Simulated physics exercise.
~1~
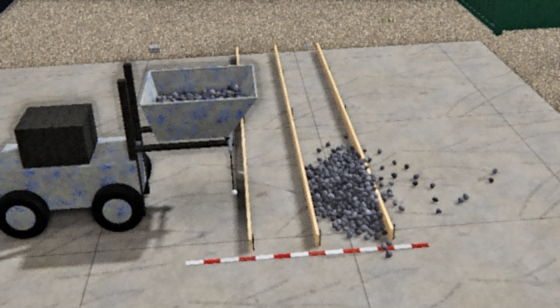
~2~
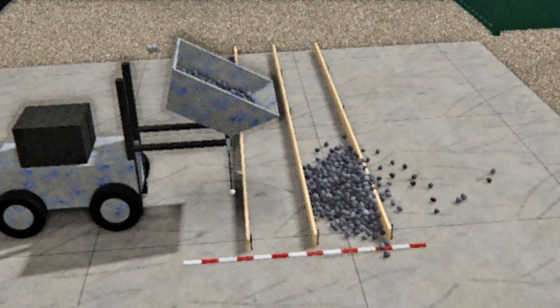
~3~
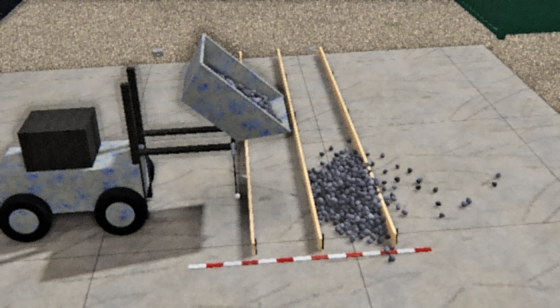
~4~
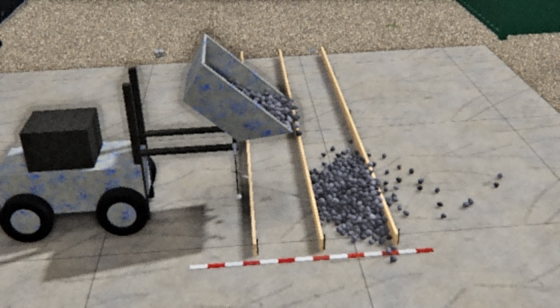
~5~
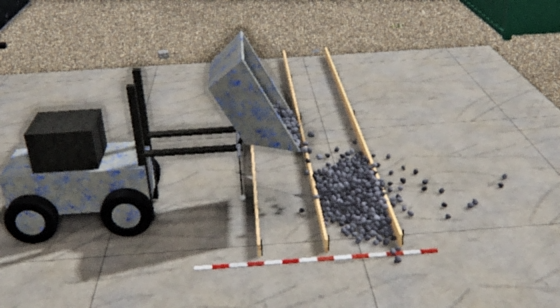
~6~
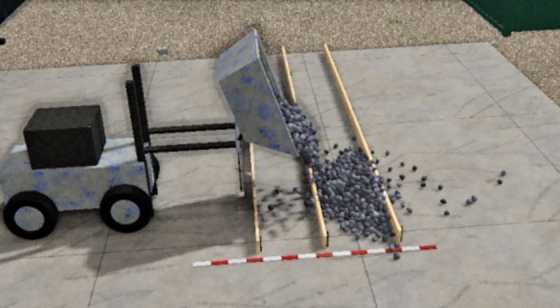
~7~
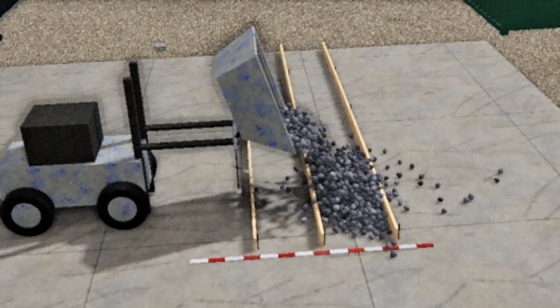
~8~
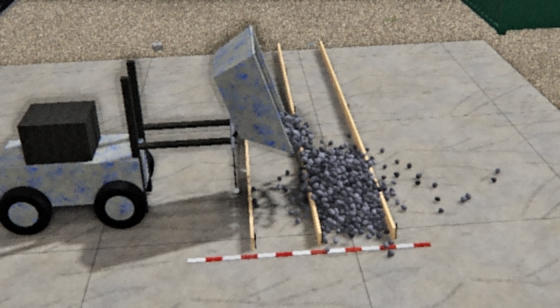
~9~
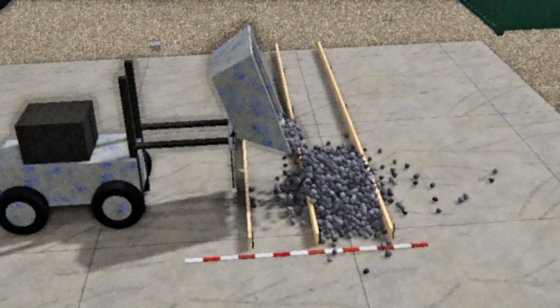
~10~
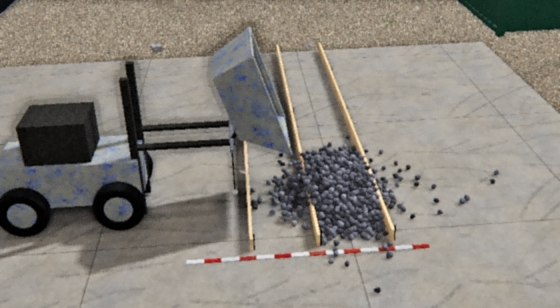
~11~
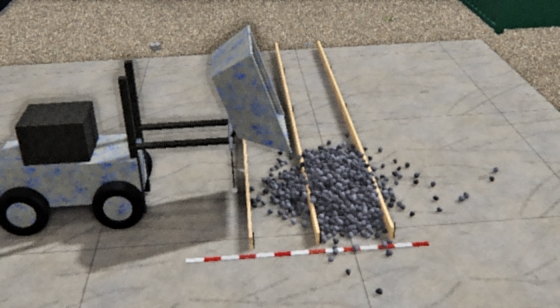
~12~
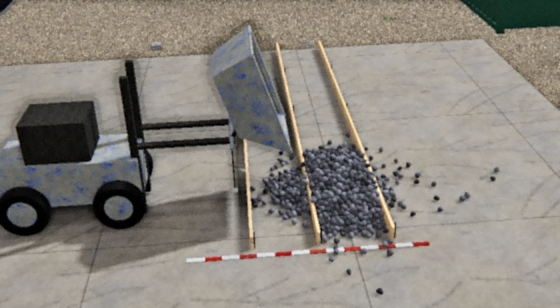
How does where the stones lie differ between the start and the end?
At the start the stones are split between the raised skip and a pile in the far bay. At the end they lie lower and farther right overall, with the skip's load spread on the ground across both bays, mostly the far one.
